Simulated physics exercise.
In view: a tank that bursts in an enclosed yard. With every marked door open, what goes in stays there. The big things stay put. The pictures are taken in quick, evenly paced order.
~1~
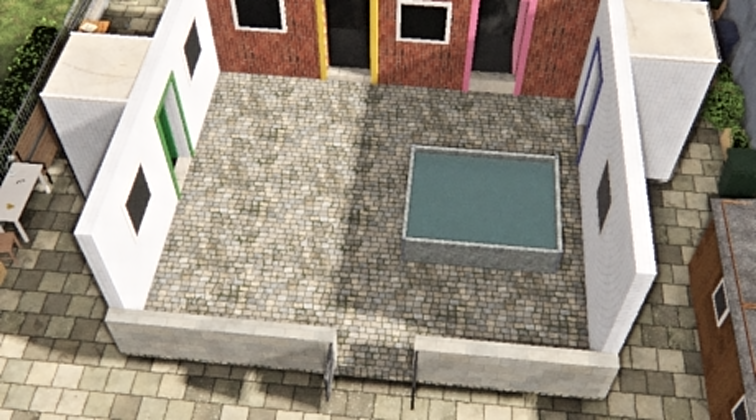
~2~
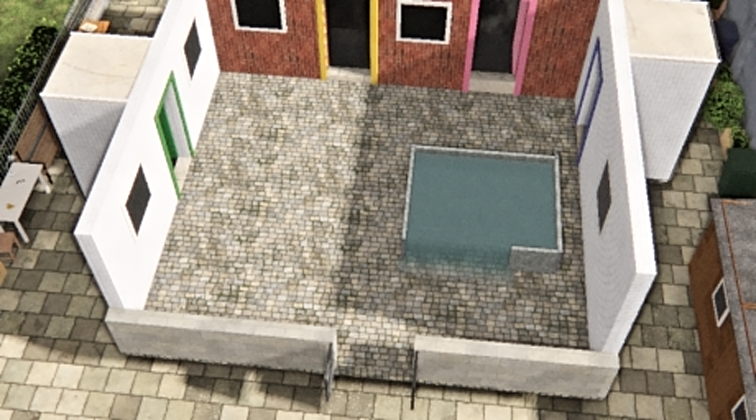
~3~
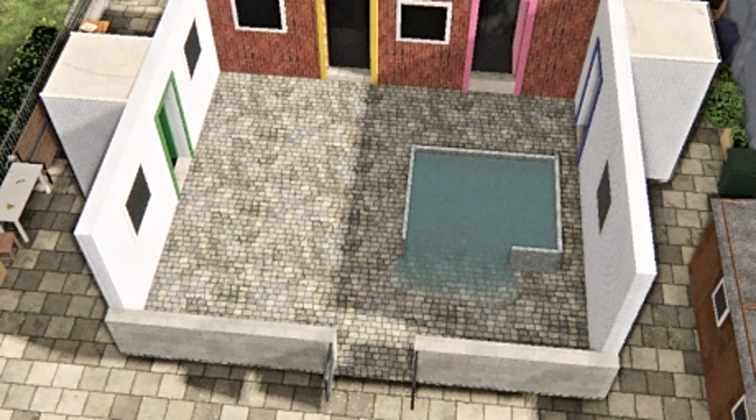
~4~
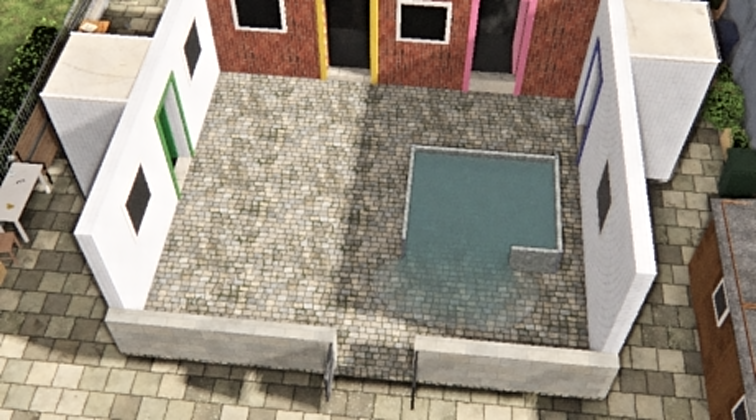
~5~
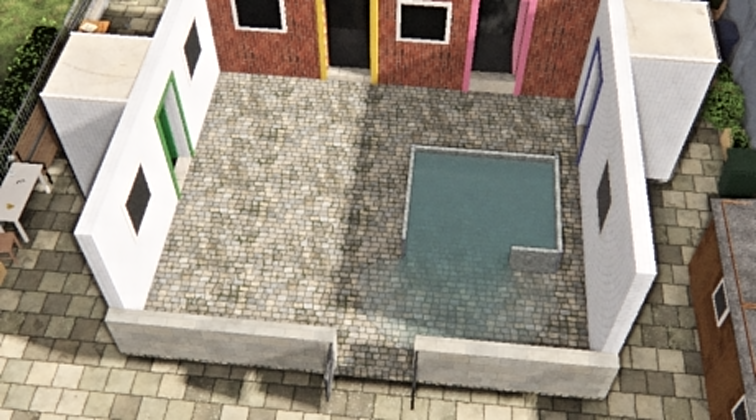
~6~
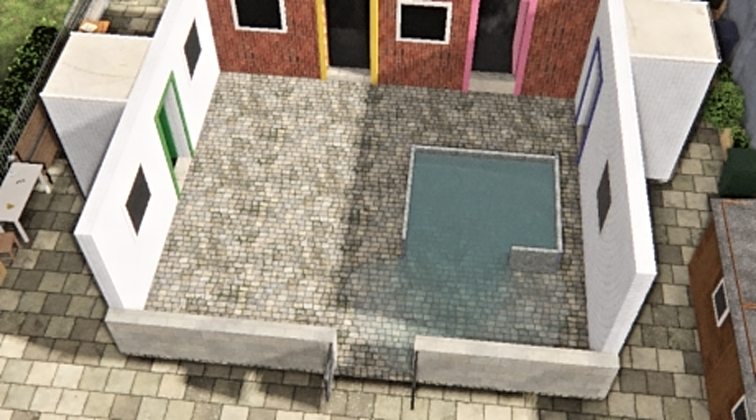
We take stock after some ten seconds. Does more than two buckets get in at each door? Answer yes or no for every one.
Pink door: No, yellow door: No, blue door: No, green door: No.
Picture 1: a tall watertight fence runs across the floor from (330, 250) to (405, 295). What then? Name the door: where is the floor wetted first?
It's the door marked blue, I'd say.
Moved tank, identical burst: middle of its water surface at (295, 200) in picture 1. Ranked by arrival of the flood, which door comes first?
The one you want is the green-painted one.
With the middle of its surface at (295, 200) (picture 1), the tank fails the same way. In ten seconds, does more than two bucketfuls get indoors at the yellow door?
As far as I can tell, yellow stays within limits.
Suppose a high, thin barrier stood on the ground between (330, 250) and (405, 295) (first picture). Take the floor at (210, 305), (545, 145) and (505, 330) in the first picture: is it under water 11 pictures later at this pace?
Taking the points in order, they are high and dry, high and dry and inundated.
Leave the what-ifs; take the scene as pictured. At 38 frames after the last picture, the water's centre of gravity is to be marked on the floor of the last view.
I reckon somewhere around (423, 252).
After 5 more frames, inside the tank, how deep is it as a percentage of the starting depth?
66 % or so.
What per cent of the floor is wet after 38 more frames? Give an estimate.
It should be close to 55 %.
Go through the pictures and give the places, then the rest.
Still water in the open tank at (483, 199), in the first picture.
The front is at (511, 274), out from the gap at (457, 257), in the second picture.
The front is at (392, 276), out from the gap at (457, 258), in the third picture.
The front is at (386, 300), out from the gap at (457, 258), in the fourth picture.
The front is at a hidden place, out from the gap at (457, 258), in the fifth picture.
The front is at a hidden place, out from the gap at (457, 258), in the sixth picture.
A moment on, water covers 15 % of the floor; the pink door not reached, the yellow door not reached, the blue door not reached, the green door not reached.
Next, water covers 20 % of the floor; the pink door not reached, the yellow door not reached, the blue door not reached, the green door not reached.
Then, water covers 35 % of the floor; the pink door not reached, the yellow door not reached, the blue door wet at the sill, nothing in, the green door not reached.
Later, water covers 55 % of the floor; the pink door wet at the sill, nothing in, the yellow door not reached, the blue door wet at the sill, nothing in, the green door wet at the sill, nothing in.
In the end, water covers 90 % of the floor; the pink door wet at the sill, nothing in, the yellow door wet at the sill, nothing in, the blue door under two buckets in, the green door under two buckets in.
